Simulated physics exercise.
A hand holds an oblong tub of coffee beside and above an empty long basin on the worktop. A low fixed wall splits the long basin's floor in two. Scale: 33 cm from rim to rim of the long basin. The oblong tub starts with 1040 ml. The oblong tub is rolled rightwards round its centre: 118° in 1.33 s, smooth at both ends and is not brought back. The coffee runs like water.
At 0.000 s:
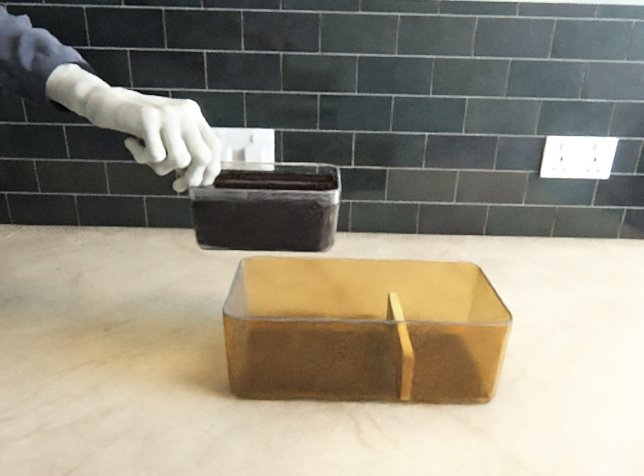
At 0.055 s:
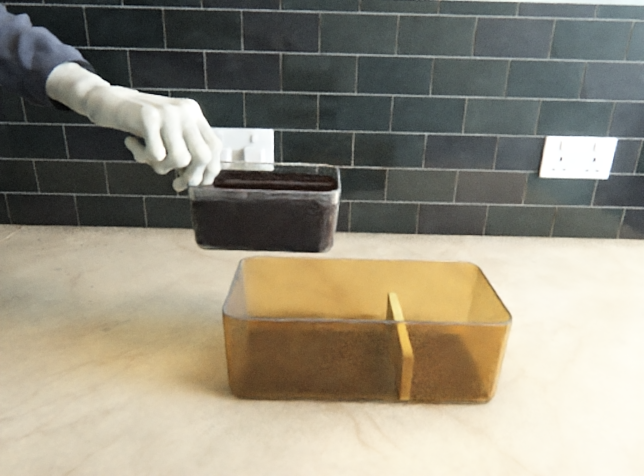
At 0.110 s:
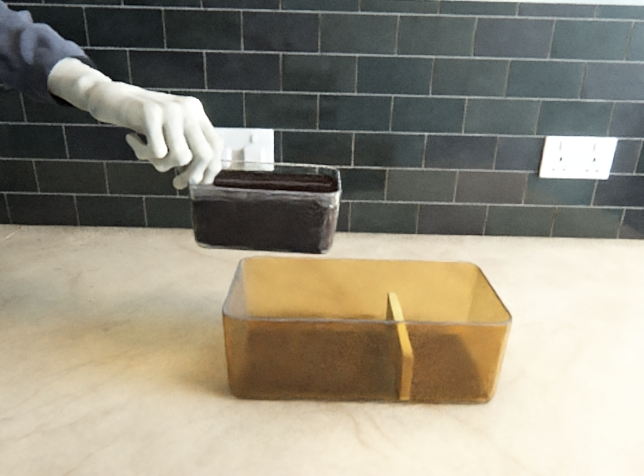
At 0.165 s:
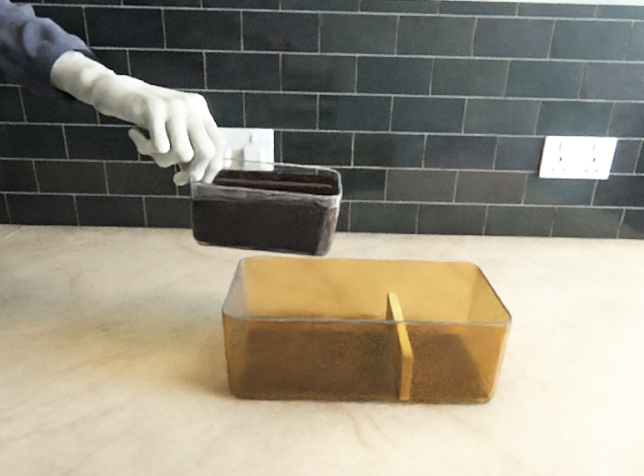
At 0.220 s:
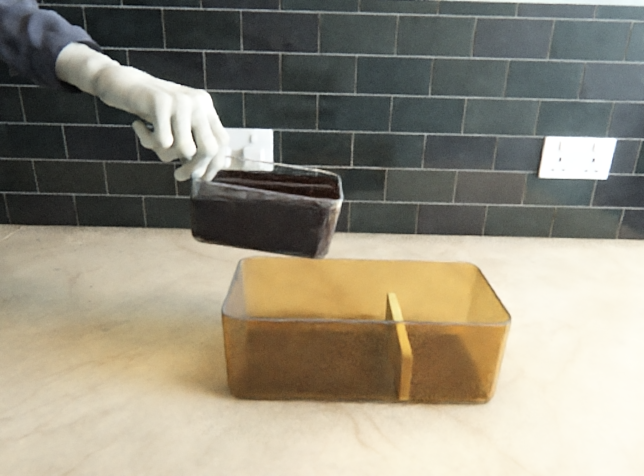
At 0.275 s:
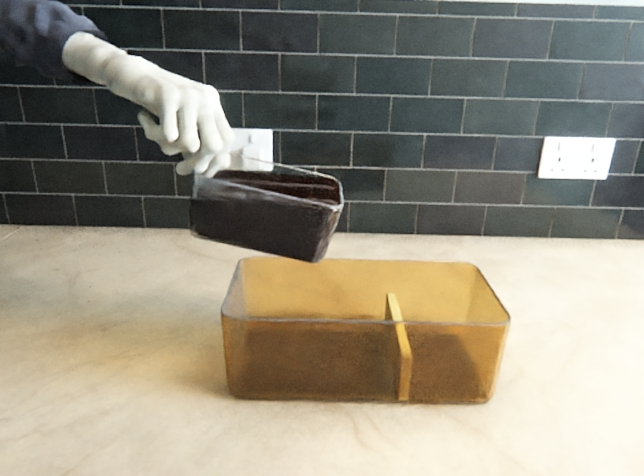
A pale, white-looking hand in a dark sleeve, reaching in from the left, slowly tilts a clear oblong tub of dark brown liquid slightly to the right, its right end dipping lower. Below and to the right, an amber see-through basin with an upright divider sits still on a pale worktop. Dark tiles with two white wall sockets stand behind, seen from the front and slightly above by an unmoving camera.
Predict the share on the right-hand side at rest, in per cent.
The far part has some 14 per cent.
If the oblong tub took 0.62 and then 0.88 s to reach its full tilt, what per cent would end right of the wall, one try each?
In turn about 10 and 5 per cent.
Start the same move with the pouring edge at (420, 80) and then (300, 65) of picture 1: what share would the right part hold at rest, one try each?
First 65, then 5 per cent.
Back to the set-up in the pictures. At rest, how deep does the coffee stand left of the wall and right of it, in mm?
Some 26 mm on the left and 8 mm on the right.
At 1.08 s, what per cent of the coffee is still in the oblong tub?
Near 3 in a hundred.
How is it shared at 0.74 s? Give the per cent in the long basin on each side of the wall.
Near 28 on the left, 10 on the right.
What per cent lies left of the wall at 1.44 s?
Some 78 per cent.
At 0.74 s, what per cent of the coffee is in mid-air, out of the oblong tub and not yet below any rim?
Some 30 per cent.
After 0.74 s the tilt is 70° and 33 per cent is still to pour, 28 is left of the wall and 9 right of it.
After 1.08 s the tilt is 108° and 3 per cent is still to pour, 70 is left of the wall and 14 right of it.
After 1.44 s the tilt is 118° and 0 per cent is still to pour, 79 is left of the wall and 14 right of it.
After 1.83 s the tilt is 118° and 0 per cent is still to pour, 79 is left of the wall and 14 right of it.
In the end 79 per cent lies left of the wall, 14 right of it and 7 outside.
